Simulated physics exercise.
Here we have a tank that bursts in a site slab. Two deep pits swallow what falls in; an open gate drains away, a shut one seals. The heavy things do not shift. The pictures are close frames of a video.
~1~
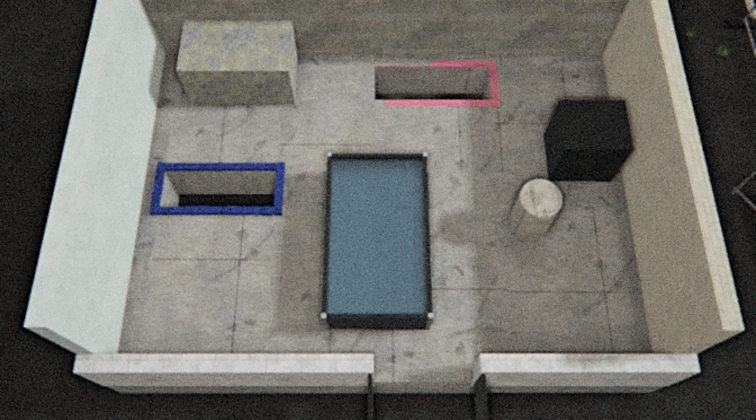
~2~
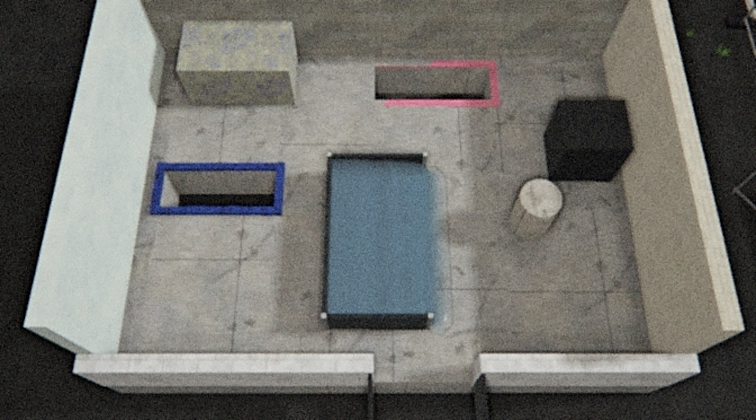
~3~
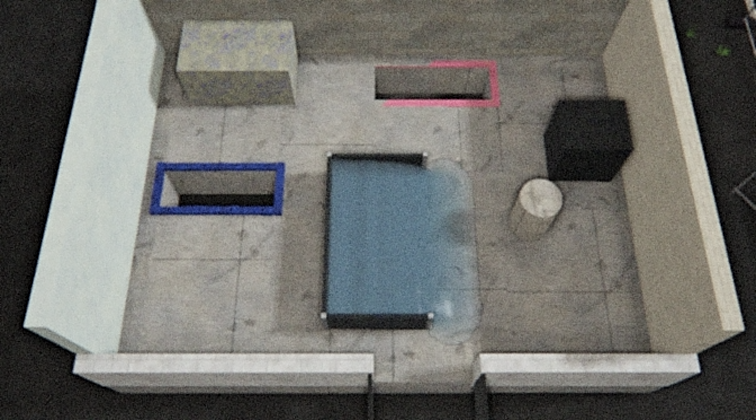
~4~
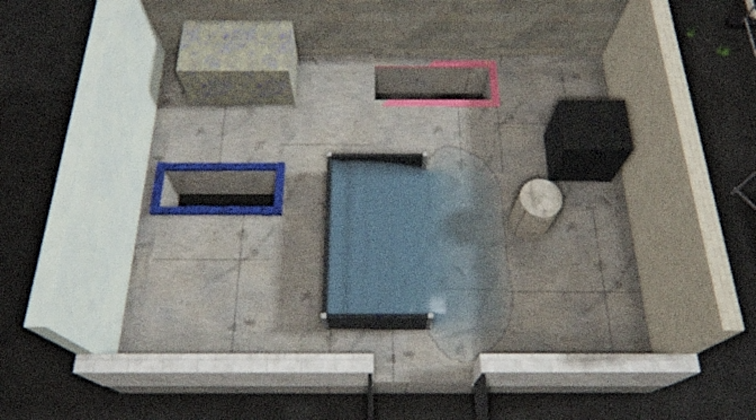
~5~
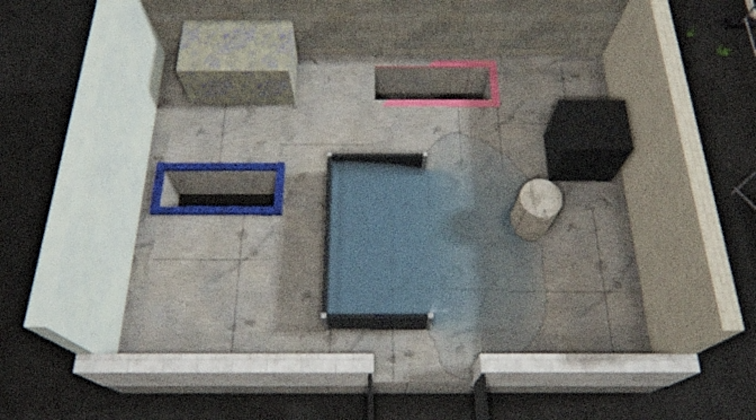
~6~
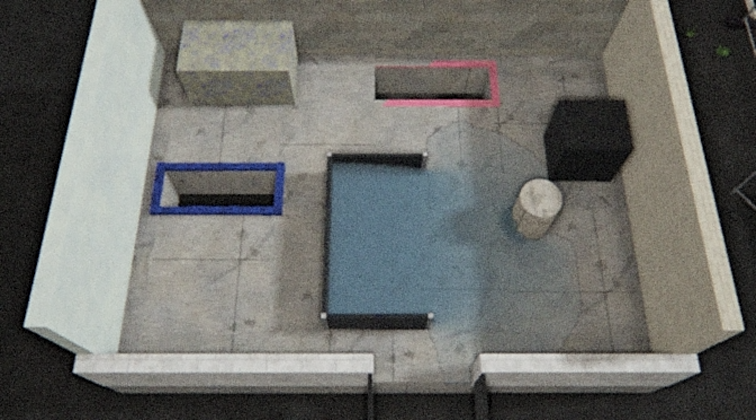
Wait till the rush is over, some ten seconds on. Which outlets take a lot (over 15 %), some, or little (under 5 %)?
One by one: The gate takes between 5 and 15 %; the blue pit takes under 5 %; the pink pit takes over 15 %.
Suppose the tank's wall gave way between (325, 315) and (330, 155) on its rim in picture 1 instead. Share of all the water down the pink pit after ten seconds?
Roughly, in per cent: Pink 8.
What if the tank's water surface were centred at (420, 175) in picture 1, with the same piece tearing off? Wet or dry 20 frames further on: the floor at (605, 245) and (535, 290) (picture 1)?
In turn: Flooded, awash.
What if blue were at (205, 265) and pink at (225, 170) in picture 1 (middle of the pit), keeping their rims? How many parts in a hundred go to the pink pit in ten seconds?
Parts in a hundred: Pink 4.
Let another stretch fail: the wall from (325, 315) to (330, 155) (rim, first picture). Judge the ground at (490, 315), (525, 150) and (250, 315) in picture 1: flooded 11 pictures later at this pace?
One after the other: Dry, clear, awash.
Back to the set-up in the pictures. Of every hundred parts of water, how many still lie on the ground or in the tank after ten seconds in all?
About 72 per cent.
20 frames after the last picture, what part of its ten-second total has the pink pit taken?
Some 15 per cent.
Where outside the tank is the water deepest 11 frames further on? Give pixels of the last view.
Close to (649, 365).
A moment on, water covers 35 % of the floor; the gate 0 %, the blue pit 0 %, the pink pit 0 %.
Next, water covers 40 % of the floor; the gate 0 %, the blue pit 0 %, the pink pit 0 %.
Then, water covers 45 % of the floor; the gate 0 %, the blue pit 0 %, the pink pit 3 %.
Later, water covers 55 % of the floor; the gate 3 %, the blue pit 0 %, the pink pit 12 %.
In the end, water covers 70 % of the floor; the gate 9 %, the blue pit 0 %, the pink pit 18 %.
